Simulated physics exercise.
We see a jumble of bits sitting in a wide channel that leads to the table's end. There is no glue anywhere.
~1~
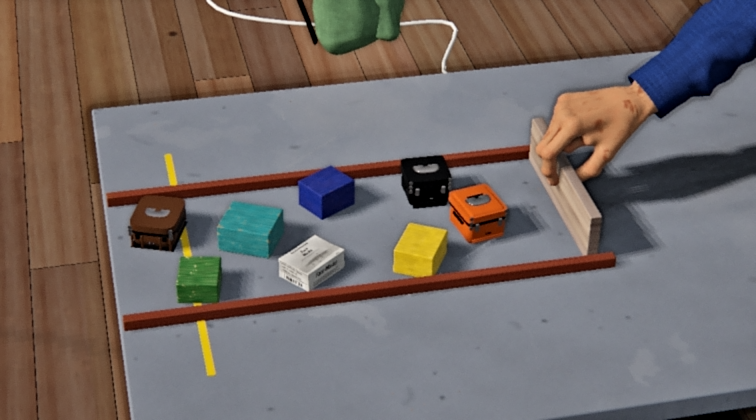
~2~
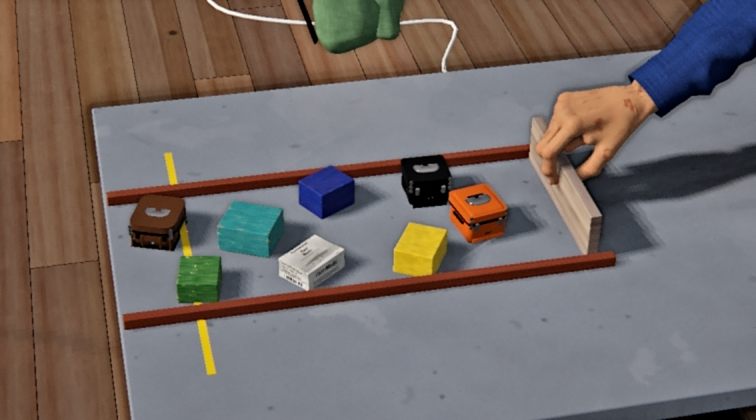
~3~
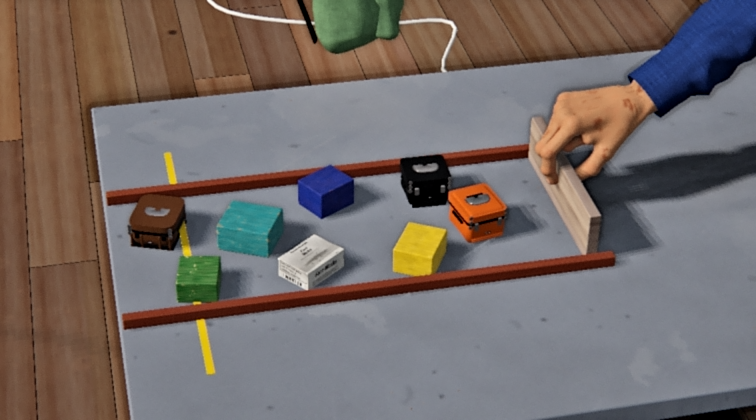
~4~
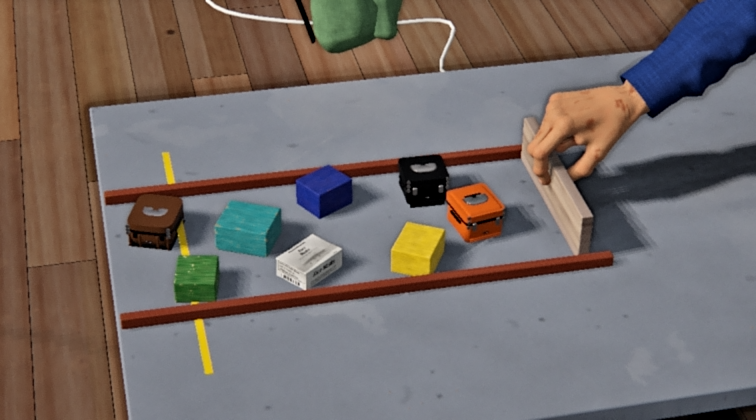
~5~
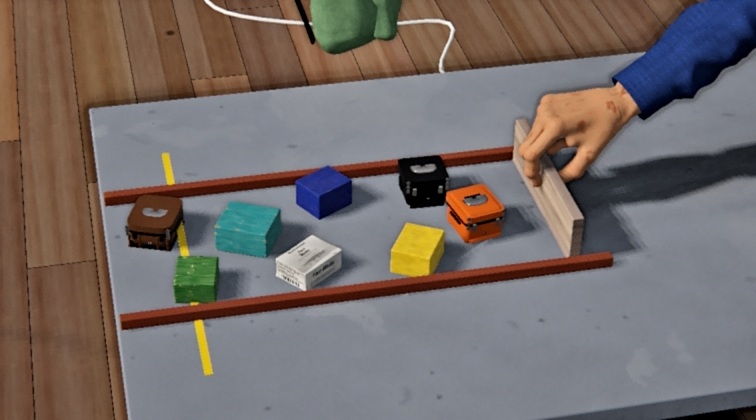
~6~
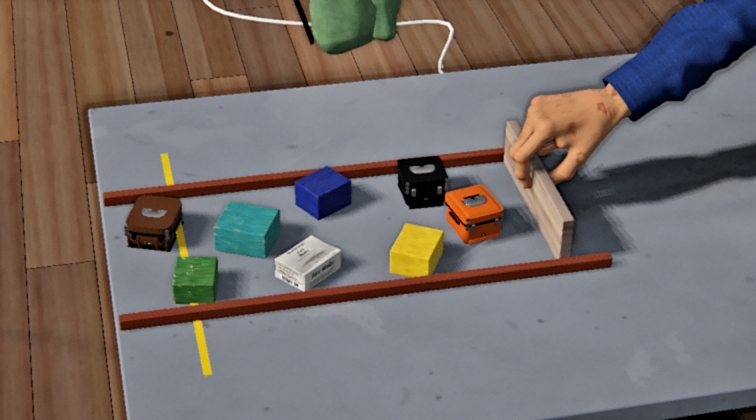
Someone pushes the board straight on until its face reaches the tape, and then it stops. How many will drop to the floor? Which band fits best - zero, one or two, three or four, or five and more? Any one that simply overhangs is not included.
The table loses one, maybe two.
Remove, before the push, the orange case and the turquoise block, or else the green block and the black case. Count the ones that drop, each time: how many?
The answer is 2 and then 1.
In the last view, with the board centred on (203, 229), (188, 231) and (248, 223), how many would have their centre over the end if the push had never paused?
Counts per position: 2 / 2 / 0.
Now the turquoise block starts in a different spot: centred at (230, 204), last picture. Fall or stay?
Well, this time it drops away.
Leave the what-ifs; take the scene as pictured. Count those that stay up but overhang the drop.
Things overhanging at the end: 3.
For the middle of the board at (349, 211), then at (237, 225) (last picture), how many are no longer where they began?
At the first spot the count is 5, and at the second it is 8.
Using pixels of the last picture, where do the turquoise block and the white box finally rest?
Final spots - turquoise block (112, 247), white box (118, 281).
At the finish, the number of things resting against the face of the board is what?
The count is 3.
A little later, none off yet; brown case at rest near (155, 224); green block at rest near (196, 280); turquoise block at rest near (247, 230).
Next, none off yet; brown case at rest near (155, 224); green block moving near (185, 281); turquoise block shifted a little near (228, 231).
When it is over, the number that fall off is one or two; down, green block and brown case.
